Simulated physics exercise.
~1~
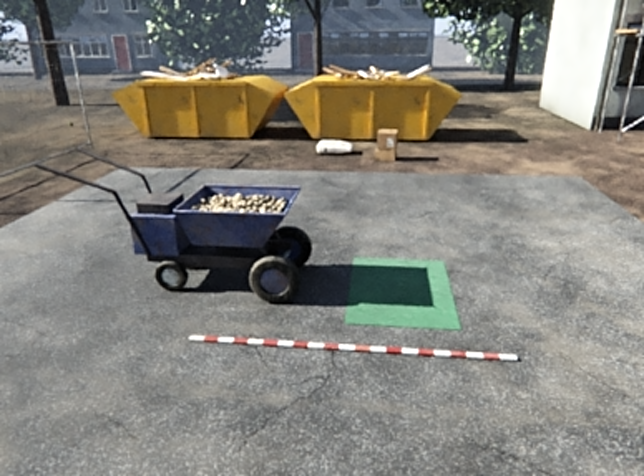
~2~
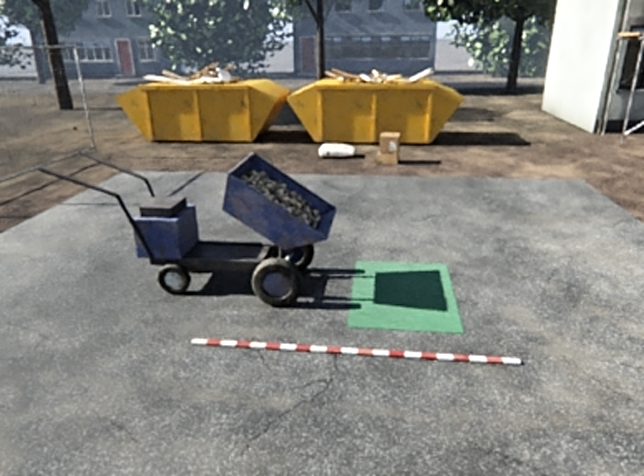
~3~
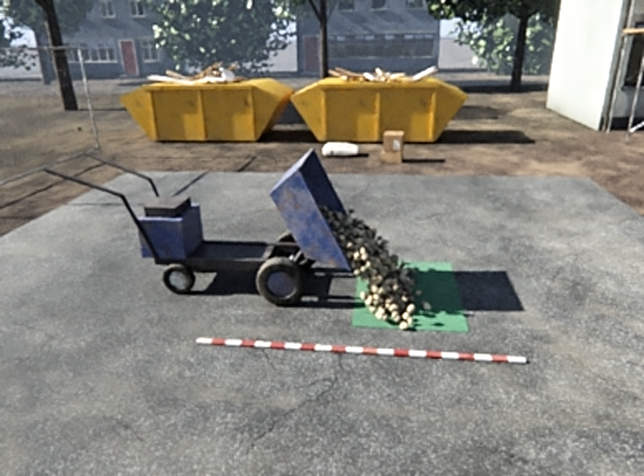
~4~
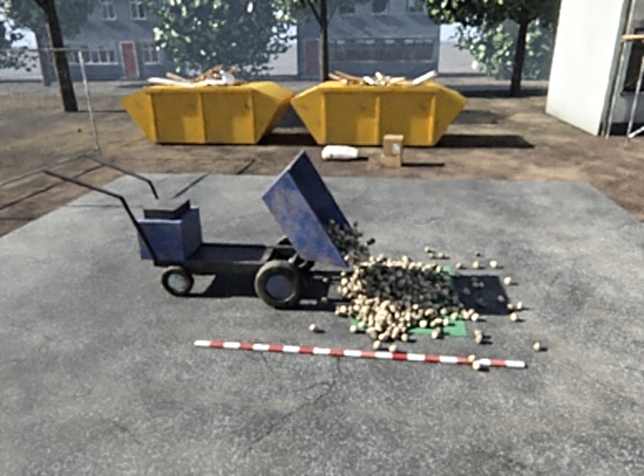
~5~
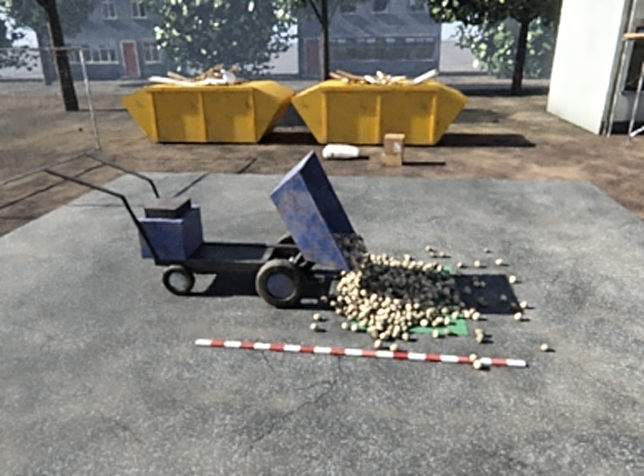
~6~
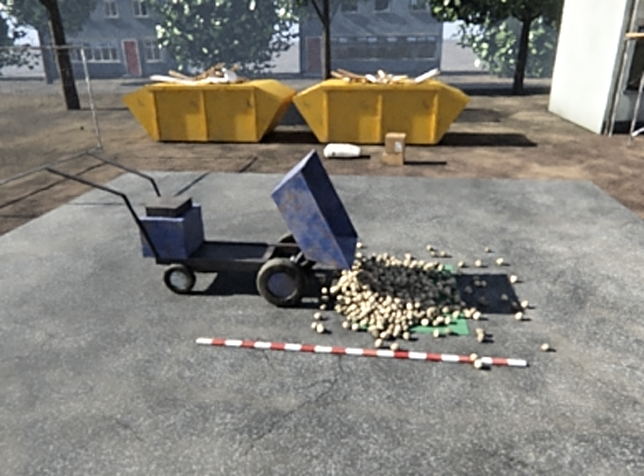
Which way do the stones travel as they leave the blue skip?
The stones move to the right, sliding down out of the tipped skip and spreading over the green sheet.
Blue motor barrow tipping its skip forward and pouring round stones onto a green sheet, leaving a pile with scattered strays.
